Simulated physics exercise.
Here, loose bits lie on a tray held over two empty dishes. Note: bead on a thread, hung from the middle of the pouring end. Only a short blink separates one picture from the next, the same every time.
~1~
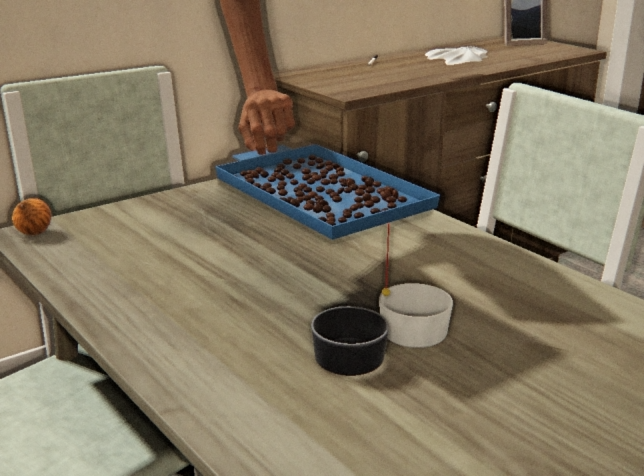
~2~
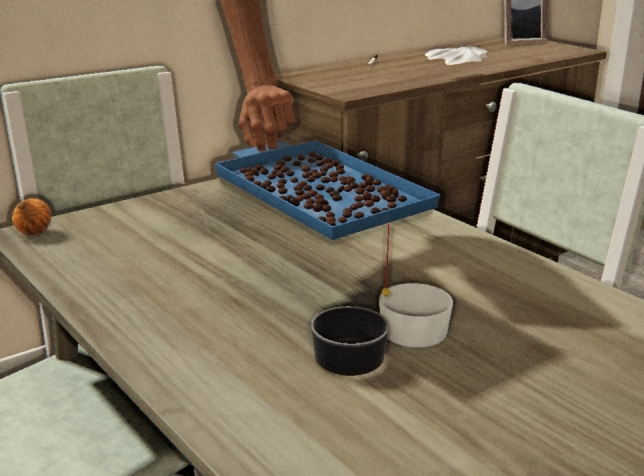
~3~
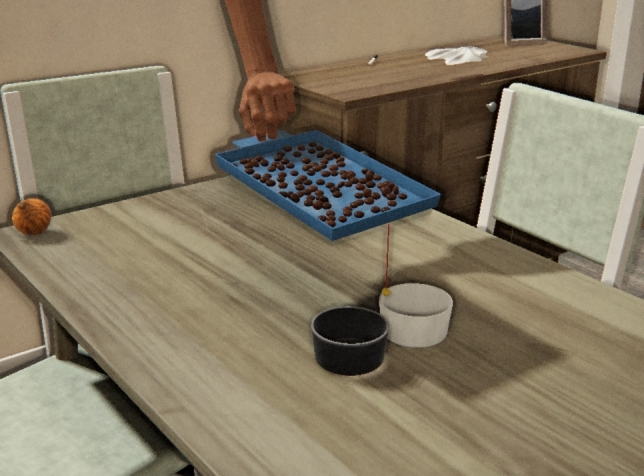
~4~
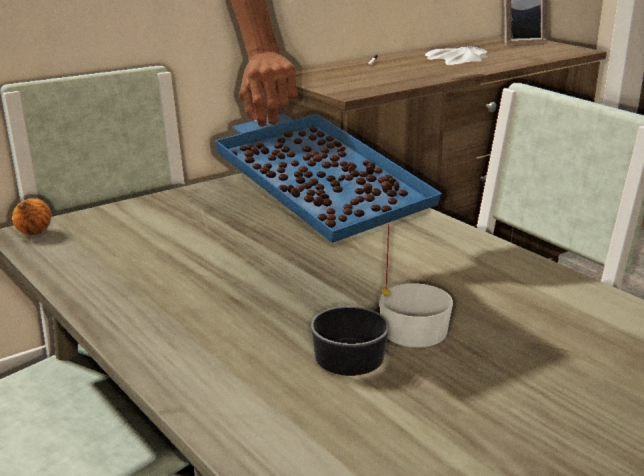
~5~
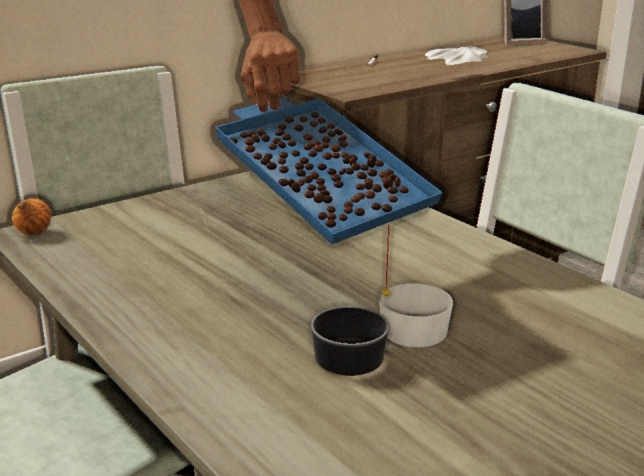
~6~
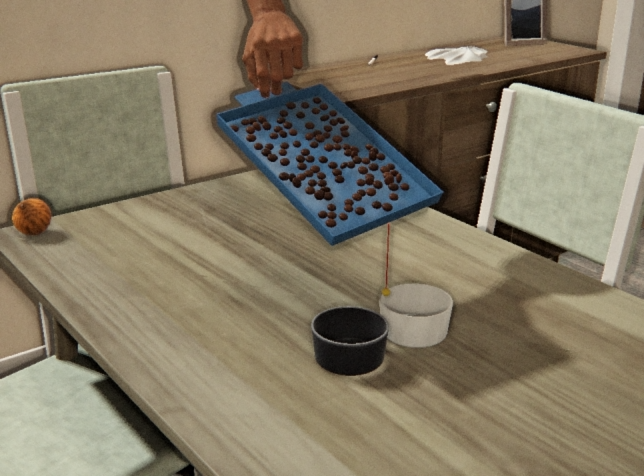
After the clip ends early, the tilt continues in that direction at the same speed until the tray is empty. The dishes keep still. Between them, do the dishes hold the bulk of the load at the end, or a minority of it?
By the end, the dishes are holding most of the load, I'd say.
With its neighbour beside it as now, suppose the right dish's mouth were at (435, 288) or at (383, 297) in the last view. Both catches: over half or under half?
In order, they'd catch a minor share, and next a minor share.
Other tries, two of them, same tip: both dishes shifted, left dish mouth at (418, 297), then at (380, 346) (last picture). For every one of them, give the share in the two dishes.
Around 0 and around 40 per cent, in that order.
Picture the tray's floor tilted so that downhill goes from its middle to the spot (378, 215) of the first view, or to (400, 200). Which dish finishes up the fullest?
Well, the one to the right comes out on top first, then the one to the right.
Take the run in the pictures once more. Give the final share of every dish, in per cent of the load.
Looks like close to 70 % lands in the left dish and close to 0 % in the right one.
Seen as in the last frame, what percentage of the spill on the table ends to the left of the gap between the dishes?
Some 20 per cent.
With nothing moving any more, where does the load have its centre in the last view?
Resting centre, last frame: Roughly (361, 355).
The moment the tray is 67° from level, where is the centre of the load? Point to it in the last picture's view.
In the last view the centre sits at roughly (359, 208).
Just after the last frame, tray tipped steeply; almost all on the tray; just a few in the air.
A moment on, tray tipped past a quarter turn; about a tenth on the tray; roughly half in the left dish; just a few in the right dish; roughly a quarter outside both; about a tenth in the air.
Further on, tray tipped past a quarter turn; roughly two thirds in the left dish; just a few in the right dish; roughly a third outside both.
When it is over, tray tipped past a quarter turn; roughly two thirds in the left dish; just a few in the right dish; roughly a third outside both.
